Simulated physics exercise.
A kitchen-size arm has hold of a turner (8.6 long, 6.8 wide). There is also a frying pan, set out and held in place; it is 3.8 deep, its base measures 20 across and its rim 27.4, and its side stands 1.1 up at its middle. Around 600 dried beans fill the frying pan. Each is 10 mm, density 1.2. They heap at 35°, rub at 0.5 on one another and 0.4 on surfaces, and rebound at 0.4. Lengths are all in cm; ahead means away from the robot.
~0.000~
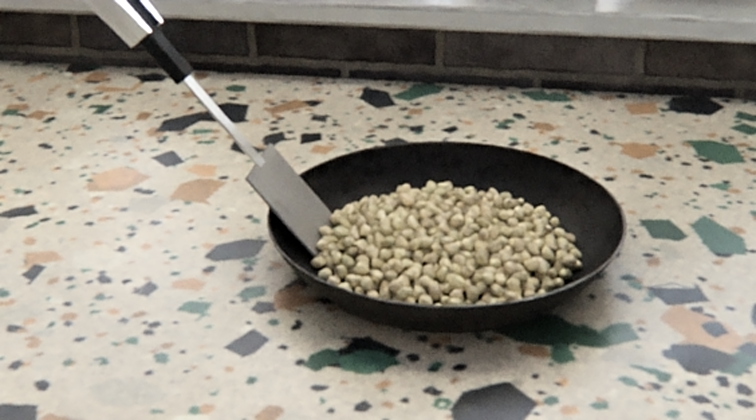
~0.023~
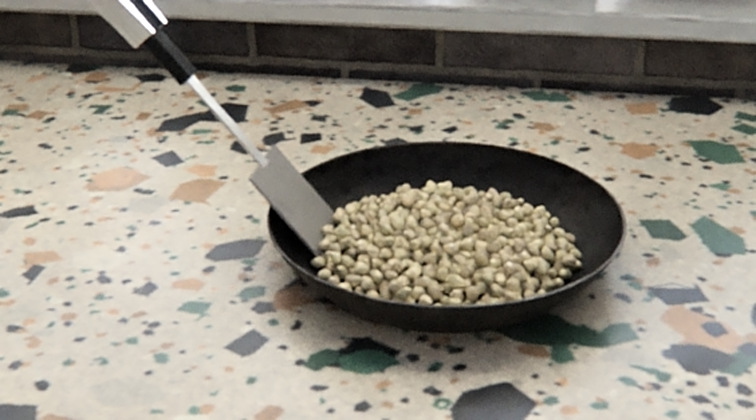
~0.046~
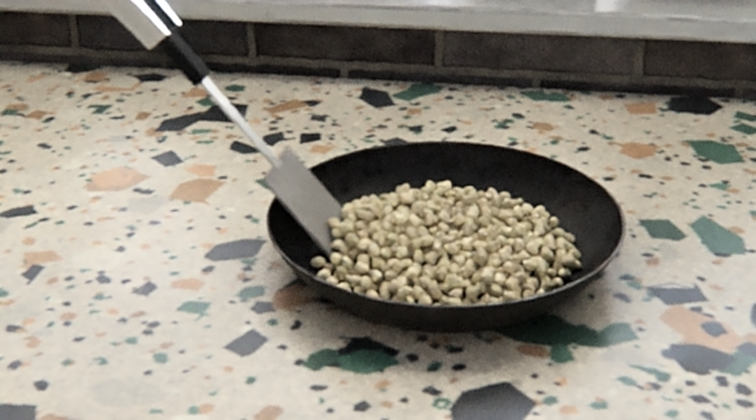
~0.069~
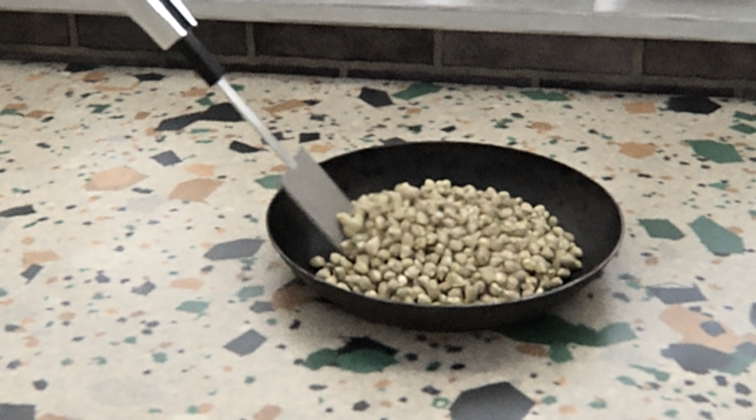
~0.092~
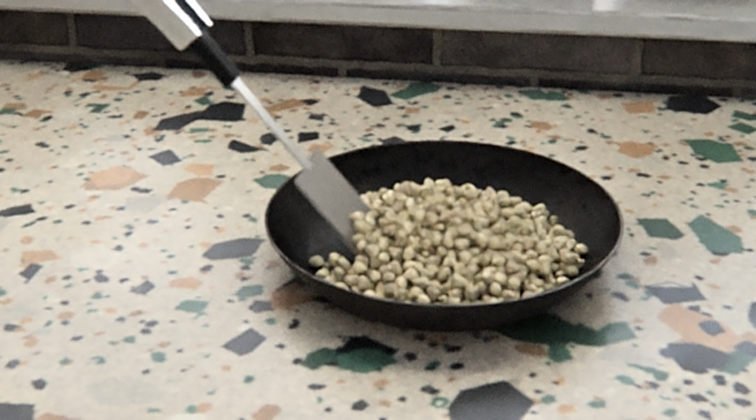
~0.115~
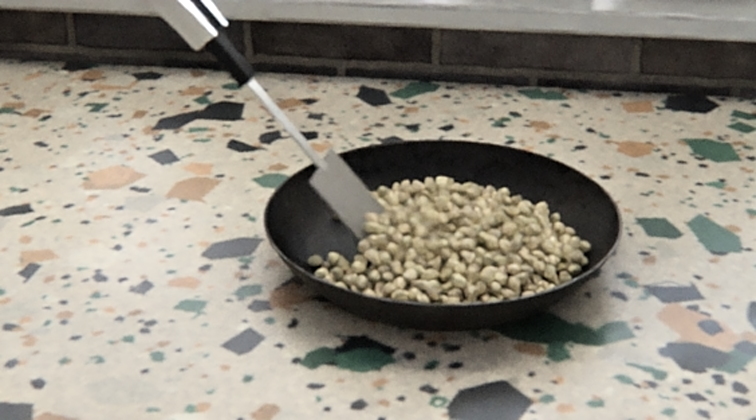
A robot arm's metal turner slowly pushing rightward into a heap of pale dried beans in a black pan on a speckled countertop.
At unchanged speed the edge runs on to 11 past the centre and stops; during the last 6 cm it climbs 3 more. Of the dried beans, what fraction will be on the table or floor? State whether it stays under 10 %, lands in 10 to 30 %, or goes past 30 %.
It lands in 10 to 30 %.
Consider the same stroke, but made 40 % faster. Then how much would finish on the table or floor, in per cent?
Roughly 20 per cent, I'd say.
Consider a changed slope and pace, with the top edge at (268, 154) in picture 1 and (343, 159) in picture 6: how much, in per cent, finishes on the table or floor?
About 15 per cent.
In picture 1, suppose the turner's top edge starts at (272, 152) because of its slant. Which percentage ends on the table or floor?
Roughly 15 percent ends on the table or floor.
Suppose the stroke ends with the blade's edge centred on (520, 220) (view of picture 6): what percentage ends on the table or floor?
The share ending on the table or floor is about 0 per cent.
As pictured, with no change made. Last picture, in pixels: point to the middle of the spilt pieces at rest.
At about (706, 275).
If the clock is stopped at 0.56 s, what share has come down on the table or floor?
15 per cent.
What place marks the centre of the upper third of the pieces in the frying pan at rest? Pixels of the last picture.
It is centred around (552, 241).
After 0.21 s, sloping 51°, highest piece 3 above the table; 603 in the frying pan.
After 0.31 s, sloping 51°, highest piece 5 above the table; 602 in the frying pan, 1 on the blade or in flight.
After 0.56 s, sloping 51°, highest piece 5 above the table; 509 in the frying pan, 94 on the table or floor.
After 1.61 s, sloping 51°, highest piece 5 above the table; 509 in the frying pan, 94 on the table or floor.
At rest, 509 in the frying pan, 94 on the table or floor. That is 16 % on the table or floor.
